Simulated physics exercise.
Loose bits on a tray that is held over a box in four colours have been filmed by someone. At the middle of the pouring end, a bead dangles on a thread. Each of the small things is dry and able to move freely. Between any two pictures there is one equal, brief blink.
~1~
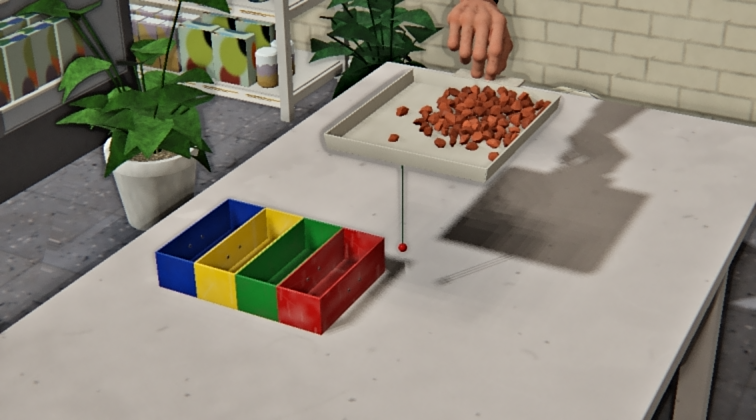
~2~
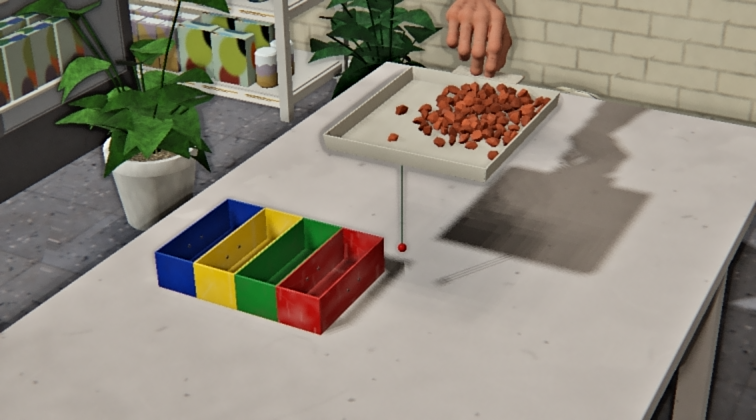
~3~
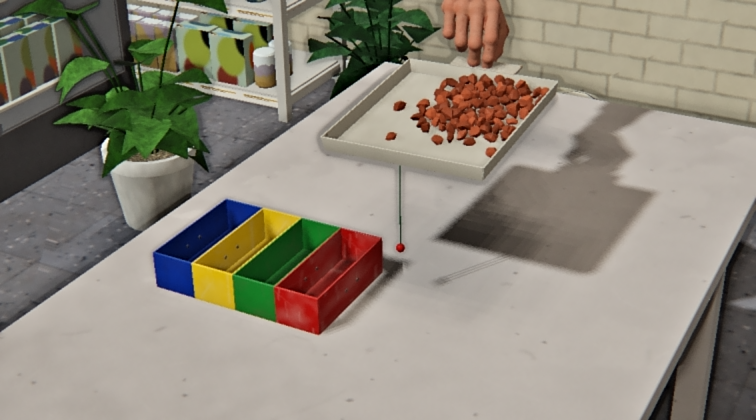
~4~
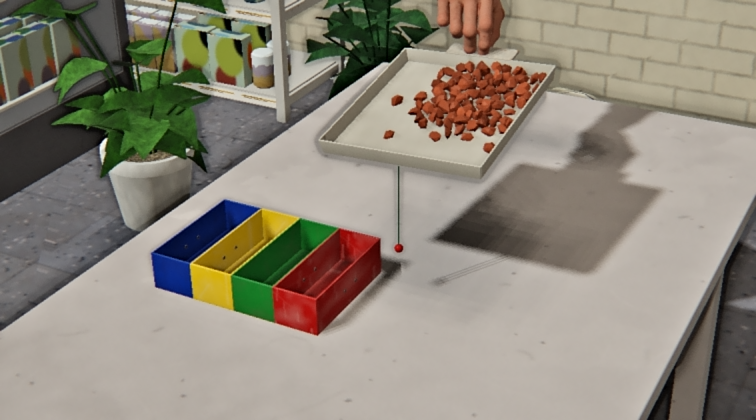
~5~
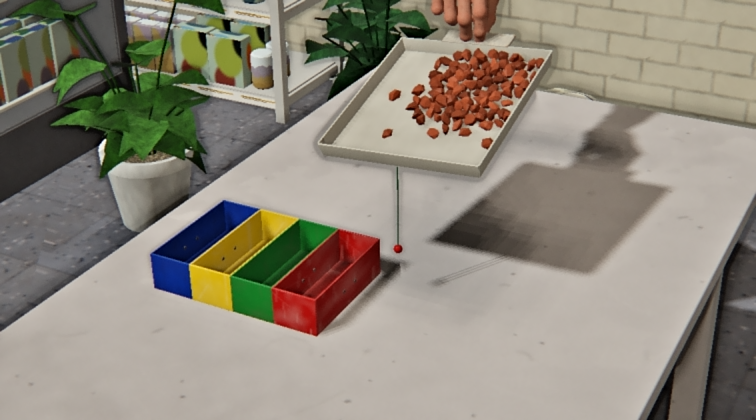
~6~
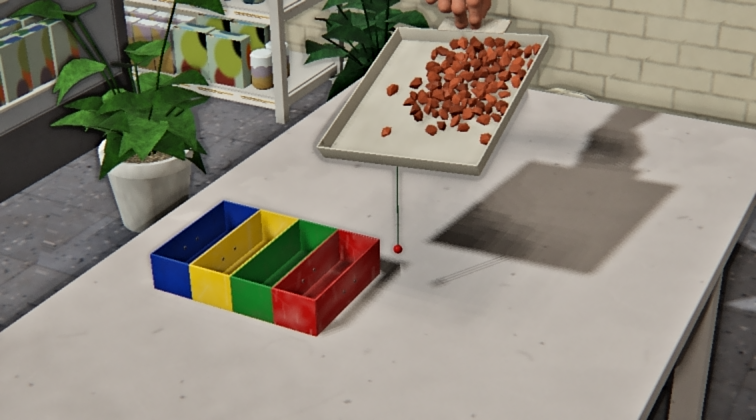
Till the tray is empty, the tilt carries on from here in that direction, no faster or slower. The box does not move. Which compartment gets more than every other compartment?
The red compartment gets the most.
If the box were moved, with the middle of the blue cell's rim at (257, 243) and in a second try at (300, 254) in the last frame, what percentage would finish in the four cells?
In order: 90 per cent and 100 per cent.
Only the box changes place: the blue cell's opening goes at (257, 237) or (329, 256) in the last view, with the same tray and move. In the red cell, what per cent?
About 20 per cent, then about 0 per cent.
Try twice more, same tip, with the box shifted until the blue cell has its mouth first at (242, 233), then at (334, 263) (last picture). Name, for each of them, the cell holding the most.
Attempt 1 - that green cell; attempt 2 - the blue cell.
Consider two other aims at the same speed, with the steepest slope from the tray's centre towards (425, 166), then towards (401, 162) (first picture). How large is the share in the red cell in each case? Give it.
For the first aim it is 0 in a hundred, for the second 20 in a hundred.
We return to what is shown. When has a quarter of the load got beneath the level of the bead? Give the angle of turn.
The tilt then is about 75°.
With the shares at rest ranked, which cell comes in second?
The green one.
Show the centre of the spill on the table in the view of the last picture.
Those pieces end up centred close to (369, 319).
Just after the last frame, tray tipped steeply; the larger part on the tray; about a tenth falling or outside the box.
A moment on, tray tipped right over; roughly a quarter on the tray; roughly a quarter in the red cell; roughly a quarter in the green cell; just a few in the yellow cell; roughly a quarter falling or outside the box.
Further on, tray tipped past a quarter turn; roughly half in the red cell; roughly a quarter in the green cell; just a few in the yellow cell; roughly a third falling or outside the box.
When it is over, tray tipped past a quarter turn; roughly half in the red cell; roughly a quarter in the green cell; just a few in the yellow cell; not one in the blue cell; roughly a third outside the box.
